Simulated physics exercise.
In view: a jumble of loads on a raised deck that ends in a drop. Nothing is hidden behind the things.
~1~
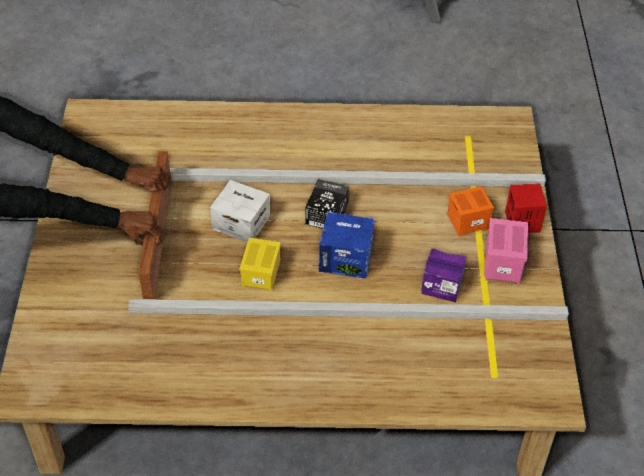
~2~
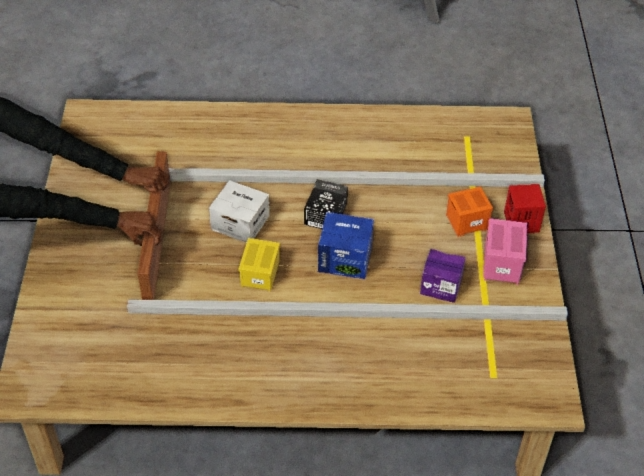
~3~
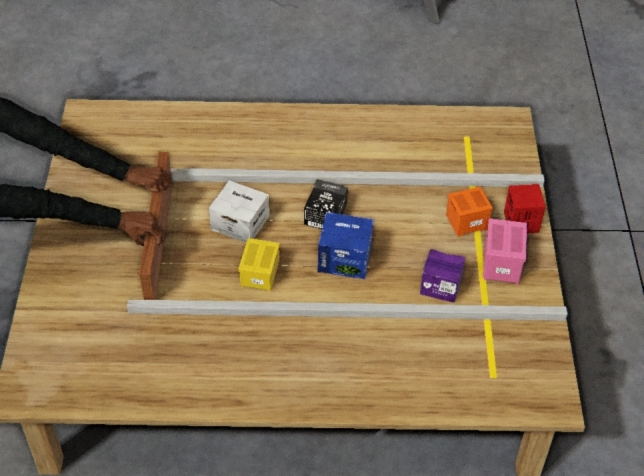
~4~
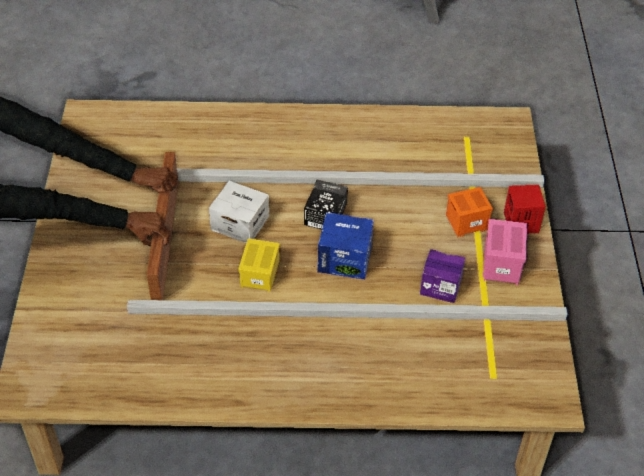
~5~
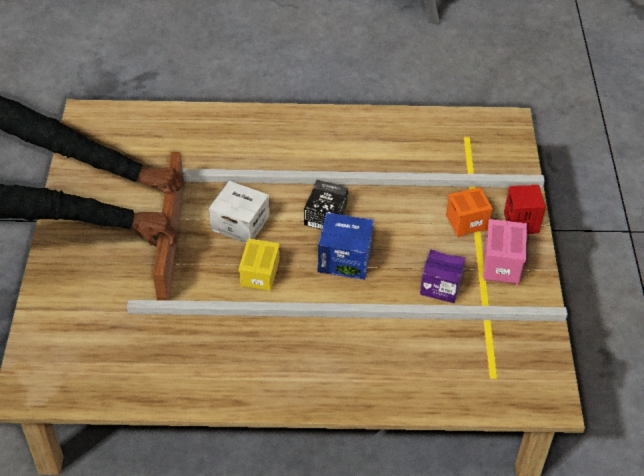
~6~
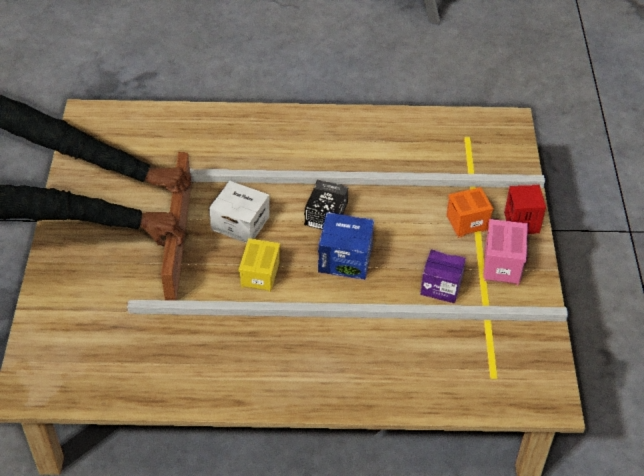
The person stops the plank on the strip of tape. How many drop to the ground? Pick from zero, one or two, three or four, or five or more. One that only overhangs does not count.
The number that fall off is three or four.
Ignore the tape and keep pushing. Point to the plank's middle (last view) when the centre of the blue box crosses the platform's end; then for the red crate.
Its middle is around (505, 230) and around (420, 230).
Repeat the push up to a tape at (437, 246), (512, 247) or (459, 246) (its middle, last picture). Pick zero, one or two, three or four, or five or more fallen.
One after another: One or two; at least five; either one or two.
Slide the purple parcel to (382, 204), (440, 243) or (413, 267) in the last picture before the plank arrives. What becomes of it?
In that order, it falls; drops off; remains up.
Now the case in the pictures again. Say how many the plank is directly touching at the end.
2 of them.
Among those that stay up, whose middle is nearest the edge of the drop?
The black box ends nearest.
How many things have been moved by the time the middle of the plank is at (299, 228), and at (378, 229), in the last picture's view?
4 and 6.
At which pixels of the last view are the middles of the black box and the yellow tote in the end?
The black box at (537, 205), the yellow tote at (500, 269).
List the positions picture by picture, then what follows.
In the first frame, red crate (526, 209); pink tote (506, 251); orange tote (470, 212); plank (156, 225); tape (480, 246).
In the second frame, pink tote (505, 252); white box (240, 212).
In the third frame, orange tote (469, 212); plank (157, 225).
In the fourth frame, red crate (524, 210); blue box (346, 246).
In the fifth frame, pink tote (504, 252); purple parcel (442, 276).
In the sixth frame, red crate (525, 210); pink tote (505, 253); orange tote (469, 213); plank (177, 226); tape (479, 246).
Early on, none off yet; red crate at rest near (525, 210); pink tote at rest near (505, 253); orange tote at rest near (469, 213).
A while later, none off yet; red crate travelled about its own width near (551, 210); pink tote travelled a little near (527, 255); orange tote travelled about its own width near (518, 215).
Finally, the number that fall off is three or four; lost, orange tote, pink tote and red crate.
